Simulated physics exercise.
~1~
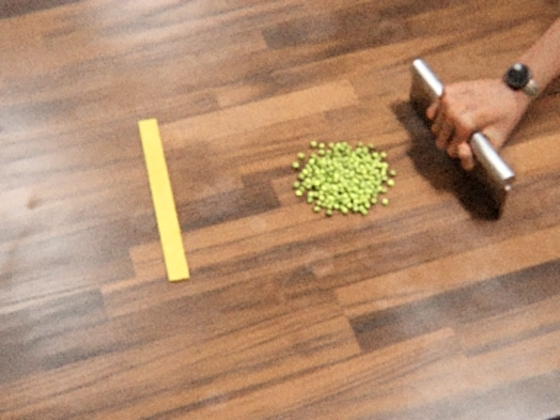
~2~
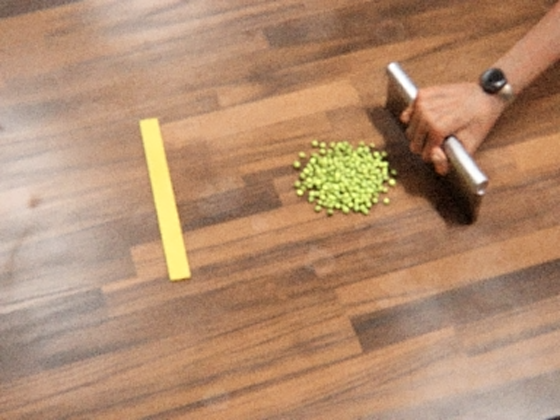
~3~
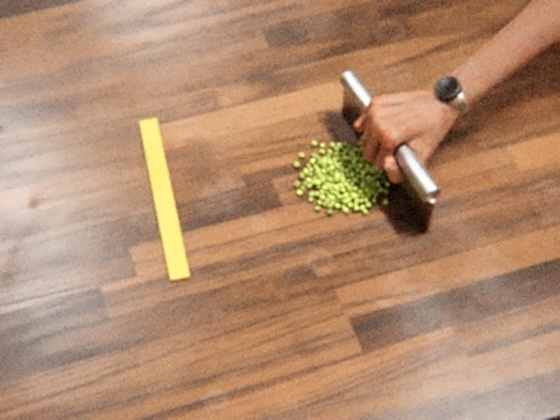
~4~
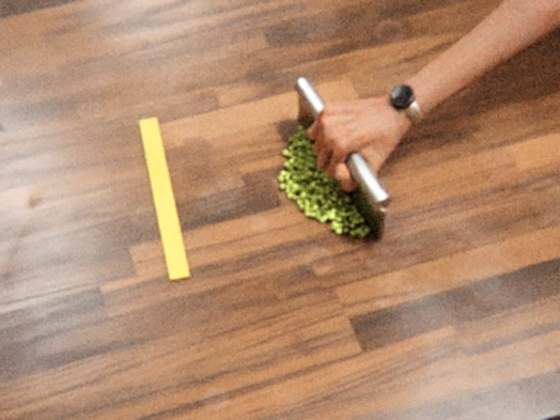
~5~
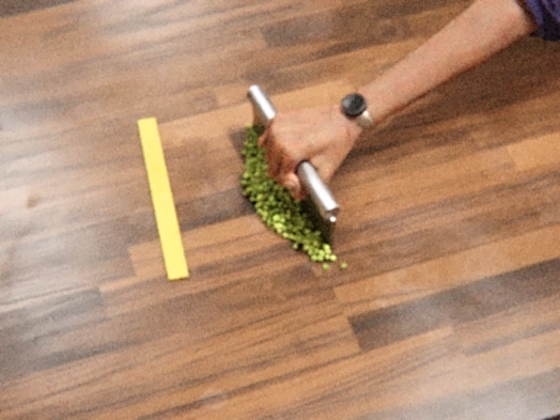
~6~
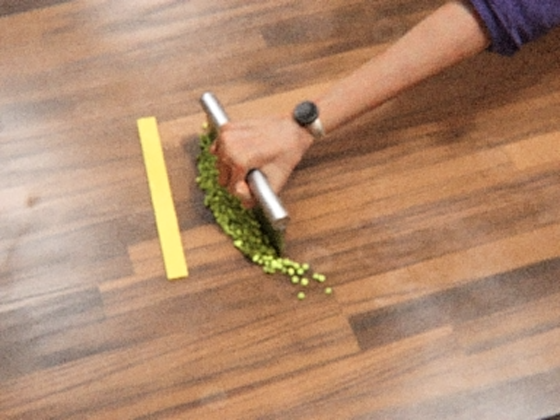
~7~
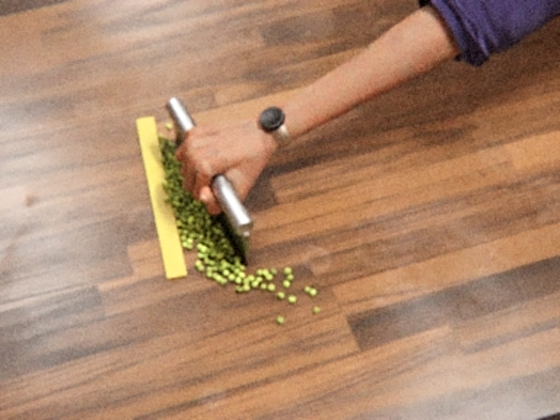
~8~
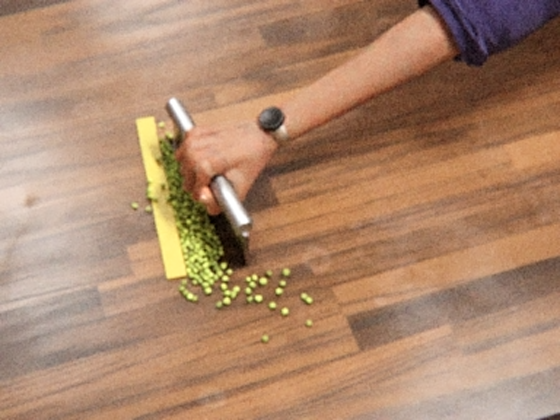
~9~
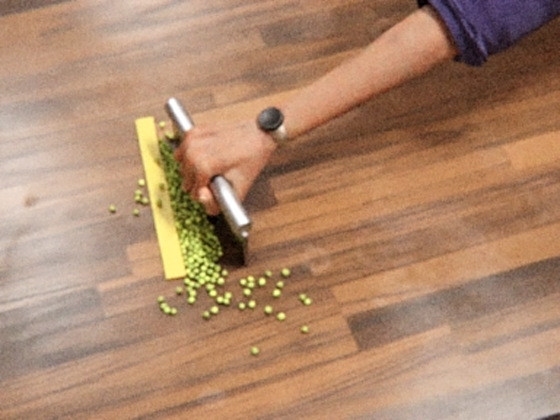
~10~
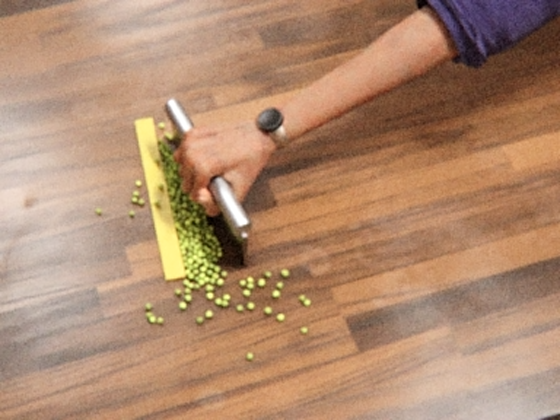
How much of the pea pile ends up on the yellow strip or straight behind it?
Only a little of it does. Most of the peas stay in front of the strip or spill out past its lower end.
